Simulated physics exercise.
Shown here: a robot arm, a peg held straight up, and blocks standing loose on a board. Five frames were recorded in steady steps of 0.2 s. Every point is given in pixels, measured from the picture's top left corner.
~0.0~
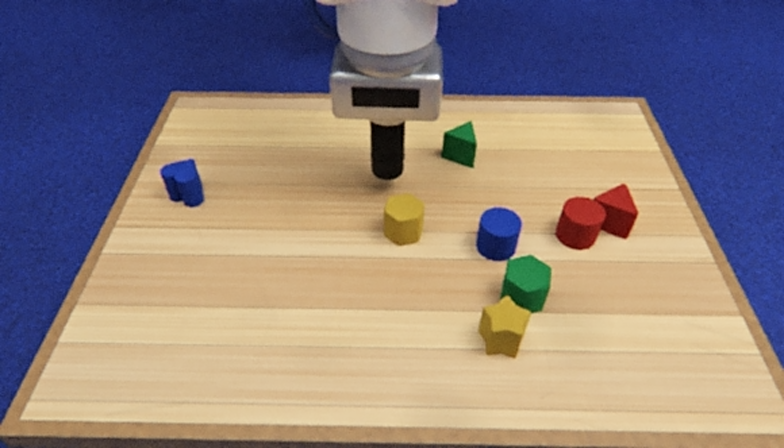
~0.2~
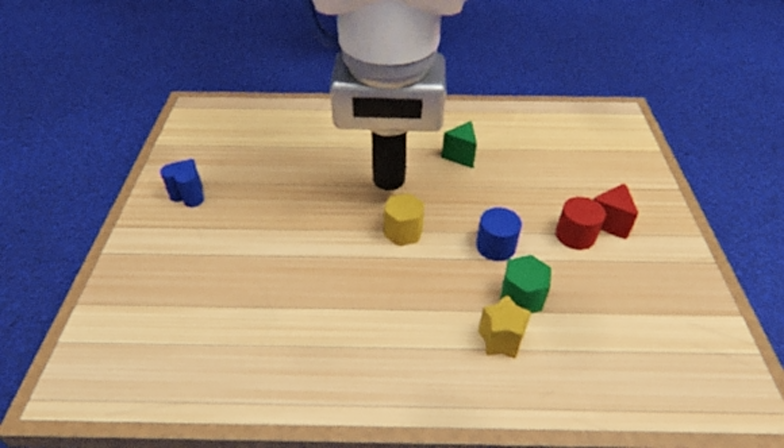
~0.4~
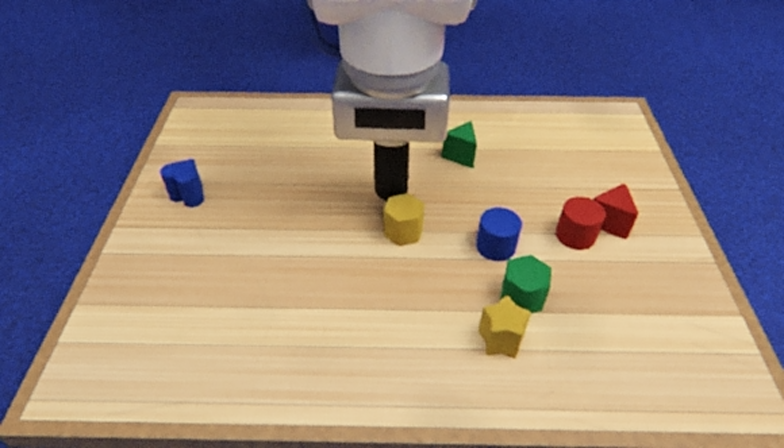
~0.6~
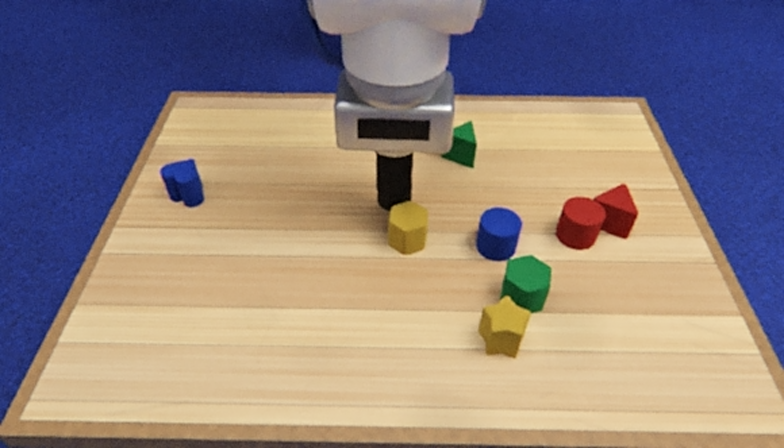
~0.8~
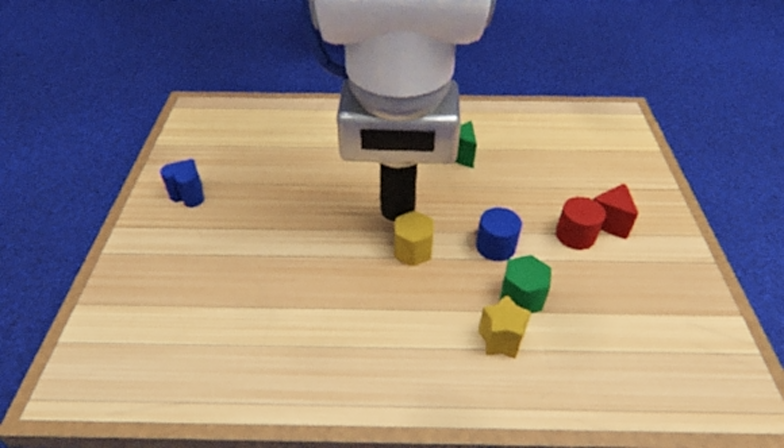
A robot arm with a black peg reaches over a light wooden board on blue fabric, seen from above at a fixed angle. Blue blocks sit at left, a green triangle near the back, and yellow, blue, red and green blocks around the middle and right, with a yellow star nearer. The peg slides slowly forward, meets the yellow hexagonal block and nudges it slightly forward and right.
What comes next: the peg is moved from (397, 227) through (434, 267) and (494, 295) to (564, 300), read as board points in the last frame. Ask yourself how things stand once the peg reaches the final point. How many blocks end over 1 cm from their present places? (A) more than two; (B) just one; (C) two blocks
C: Two blocks.
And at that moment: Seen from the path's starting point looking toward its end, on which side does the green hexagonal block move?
Answer: Leftward.
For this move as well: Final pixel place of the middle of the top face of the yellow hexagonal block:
Expect it around (465, 293).
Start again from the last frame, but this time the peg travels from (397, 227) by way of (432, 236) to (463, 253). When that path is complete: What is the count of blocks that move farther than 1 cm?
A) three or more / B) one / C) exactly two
Choice B: One.
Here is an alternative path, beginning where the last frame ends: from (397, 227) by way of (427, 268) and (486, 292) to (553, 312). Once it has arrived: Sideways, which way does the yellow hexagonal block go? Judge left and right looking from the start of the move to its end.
Seen from start to end, it moves right.
The first path, step by step. One third of the way, peg at (436, 252); yellow hexagonal block at (449, 272), turned 20° clockwise.
Two thirds of the way, peg at (498, 279); yellow hexagonal block at (465, 293), turned 50° clockwise; green hexagonal block at (543, 274).
At the end, peg at (570, 285); yellow hexagonal block at (465, 293), turned 50° clockwise; yellow star still; green hexagonal block at (617, 281).
